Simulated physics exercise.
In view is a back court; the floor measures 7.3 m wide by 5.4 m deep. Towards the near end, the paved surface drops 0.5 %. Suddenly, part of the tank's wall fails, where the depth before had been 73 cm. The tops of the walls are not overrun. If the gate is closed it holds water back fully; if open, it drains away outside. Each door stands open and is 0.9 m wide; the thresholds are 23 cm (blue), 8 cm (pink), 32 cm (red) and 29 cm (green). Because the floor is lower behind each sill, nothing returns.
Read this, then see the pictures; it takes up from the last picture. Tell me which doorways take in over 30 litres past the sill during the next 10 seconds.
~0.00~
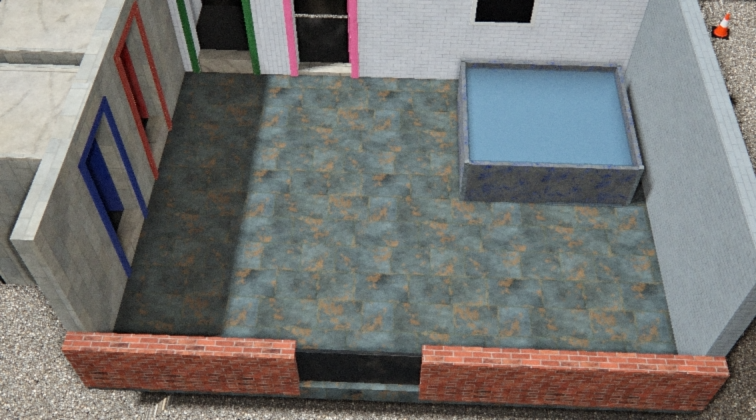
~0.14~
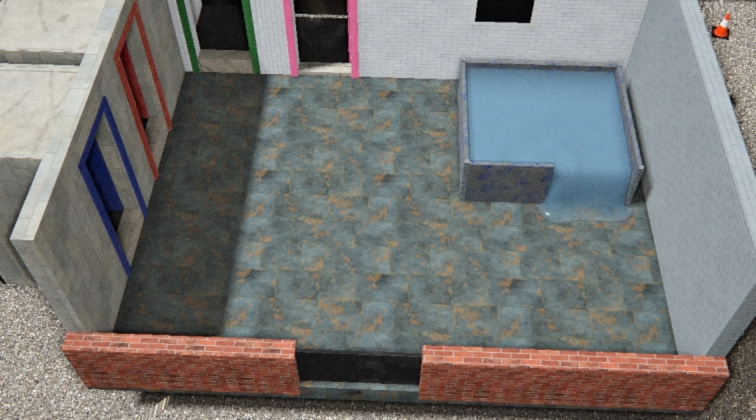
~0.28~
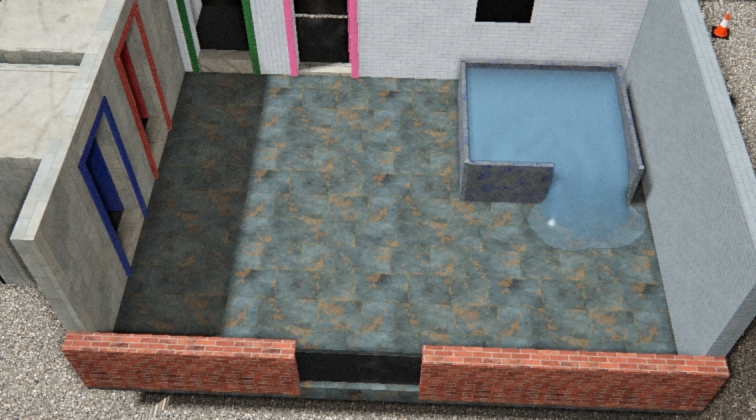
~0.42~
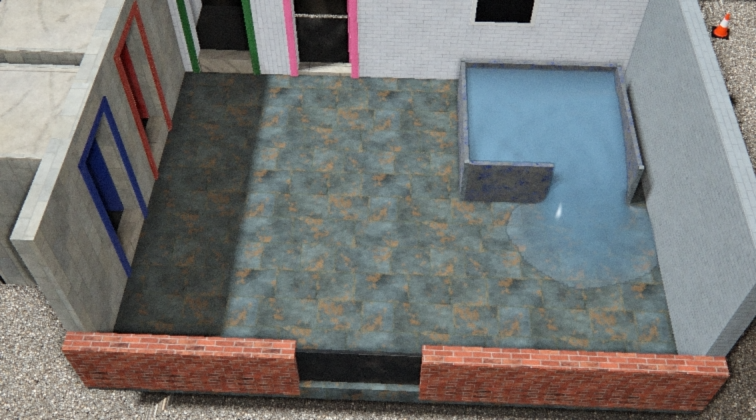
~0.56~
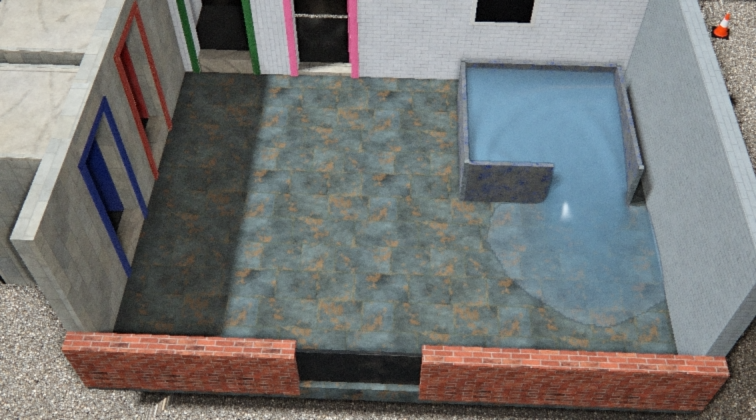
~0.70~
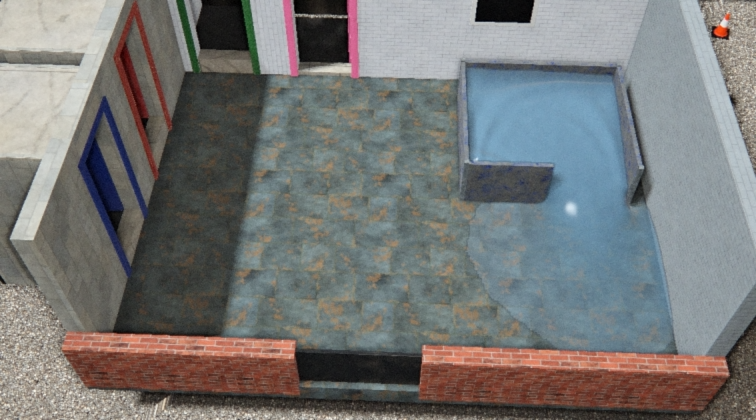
Blue door: Under the set amount. Pink door: Under the set amount. Red door: Under the set amount. Green door: Under the set amount.
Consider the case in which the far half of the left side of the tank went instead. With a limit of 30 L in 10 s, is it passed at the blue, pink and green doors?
Result: Blue limit not passed, pink limit passed, green limit not passed.
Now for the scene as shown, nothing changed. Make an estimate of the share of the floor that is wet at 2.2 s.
Roughly 25 percent.
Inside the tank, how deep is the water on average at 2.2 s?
Mean depth: About 41 cm.
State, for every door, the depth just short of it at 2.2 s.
Depth readings (cm): Blue = 0; pink = 0; red = 0; green = 0.
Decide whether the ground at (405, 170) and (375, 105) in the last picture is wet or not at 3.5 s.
I'd call them spared and then spared.
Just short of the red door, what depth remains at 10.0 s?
Around 13.0 cm deep.
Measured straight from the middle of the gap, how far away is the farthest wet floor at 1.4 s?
Roughly 3.6 m.
After 1.4 s water covers 20 % of the floor and is deepest (61 cm) near (677, 383); blue door not reached, pink door not reached, red door not reached, green door not reached.
After 2.2 s water covers 25 % of the floor and is deepest (52 cm) near (646, 369); blue door not reached, pink door not reached, red door not reached, green door not reached.
After 3.5 s water covers 55 % of the floor and is deepest (32 cm) near (617, 368); blue door not reached, pink door not reached, red door not reached, green door not reached.
After 6.0 s water covers 85 % of the floor and is deepest (22 cm) near (106, 361); blue door 18 cm at the sill, 1 L in, pink door not reached, red door 12 cm at the sill, 0 L in, green door 16 cm at the sill, 0 L in.
After 10.0 s water covers 95 % of the floor and is deepest (16 cm) near (443, 109); blue door 12 cm at the sill, 1 L in, pink door 10 cm at the sill, 7 L in, red door 13 cm at the sill, 0 L in, green door 15 cm at the sill, 0 L in.
